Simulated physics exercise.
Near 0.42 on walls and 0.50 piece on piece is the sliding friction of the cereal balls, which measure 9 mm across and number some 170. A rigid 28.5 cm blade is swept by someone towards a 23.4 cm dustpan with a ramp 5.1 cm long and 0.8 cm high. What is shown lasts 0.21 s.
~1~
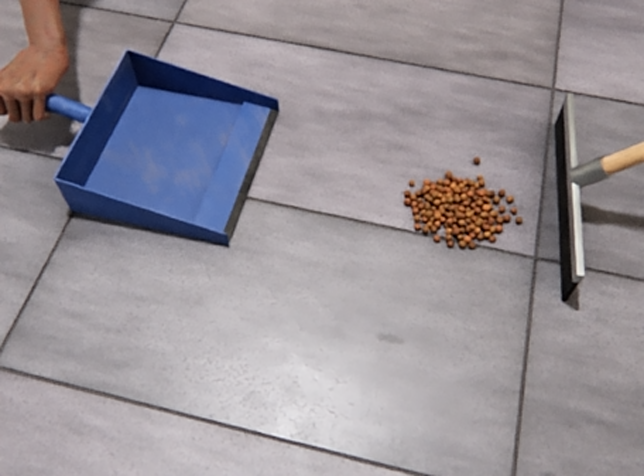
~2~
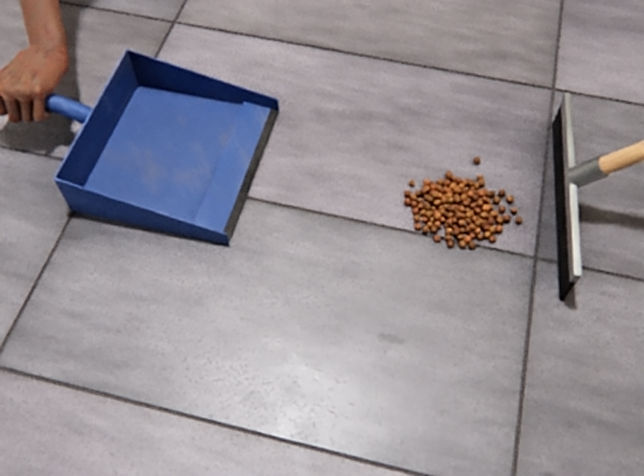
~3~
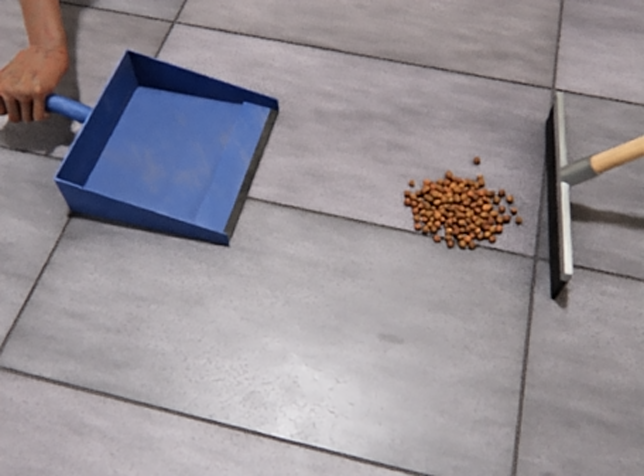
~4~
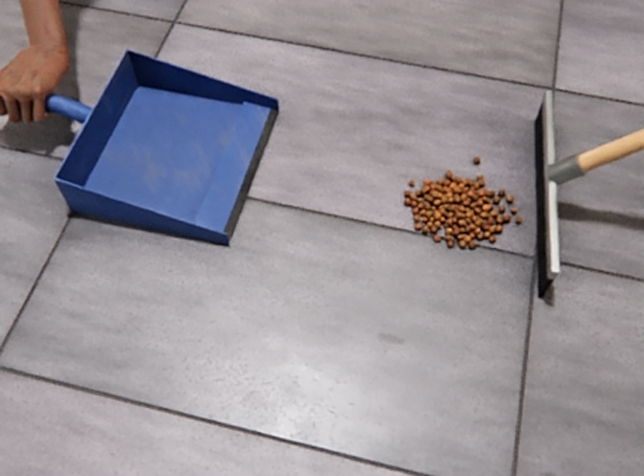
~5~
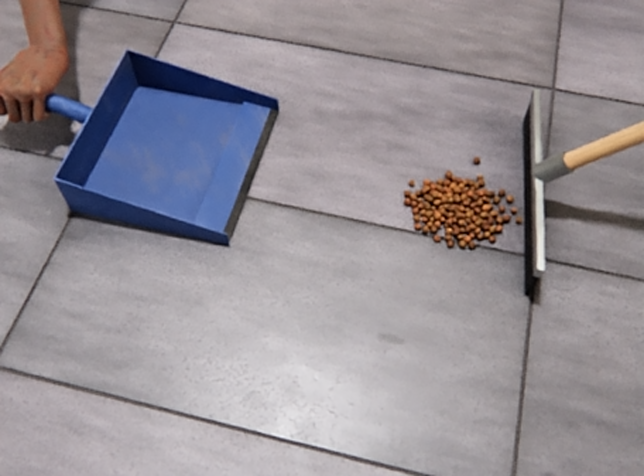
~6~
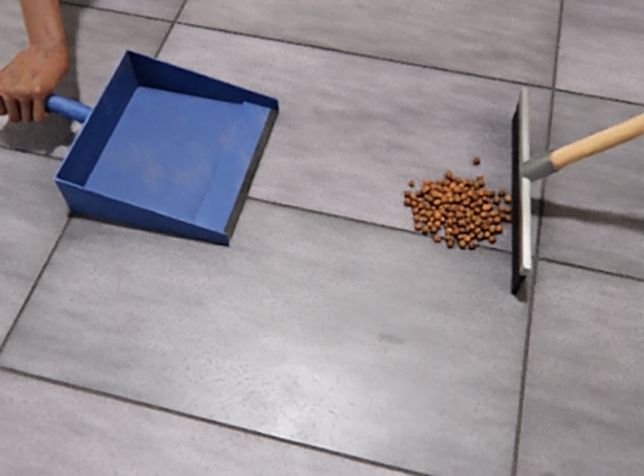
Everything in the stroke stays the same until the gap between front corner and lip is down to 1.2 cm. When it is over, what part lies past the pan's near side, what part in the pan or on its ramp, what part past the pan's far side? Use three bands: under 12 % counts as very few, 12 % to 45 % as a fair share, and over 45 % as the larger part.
Past the pan's near side: Very few; in the pan or on its ramp: A fair share; past the pan's far side: Very few.
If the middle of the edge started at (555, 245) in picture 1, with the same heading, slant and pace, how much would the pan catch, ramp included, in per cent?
Close to 55 in a hundred.
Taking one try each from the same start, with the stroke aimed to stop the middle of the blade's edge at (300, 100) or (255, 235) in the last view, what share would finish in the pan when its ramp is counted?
Some 15 and 45 per cent.
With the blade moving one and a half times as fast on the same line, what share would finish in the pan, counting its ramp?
I'd put it at roughly 40 per cent.
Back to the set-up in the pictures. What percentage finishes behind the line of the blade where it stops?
About 0 percent.
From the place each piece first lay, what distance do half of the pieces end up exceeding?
It comes to some 28 cm.
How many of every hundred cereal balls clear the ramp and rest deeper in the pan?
Estimate: Close to 5 per cent of the total.
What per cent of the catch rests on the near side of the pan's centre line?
Roughly 50 percent.
Then, 0.40 s after the last picture, middle of the blade 19 cm from the lip; 0 % over the lip, far side 0 %, near side 0 %.
Then, 0.66 s after the last picture, middle of the blade 9 cm from the lip; 0 % over the lip, far side 0 %, near side 0 %.
Then, 1.03 s after the last picture, middle of the blade 3 cm from the lip; 40 % over the lip, far side 0 %, near side 5 %.
In the end, near side 5 %, pan 40 %, far side 0 %, in front of the lip or behind the blade 60 %.
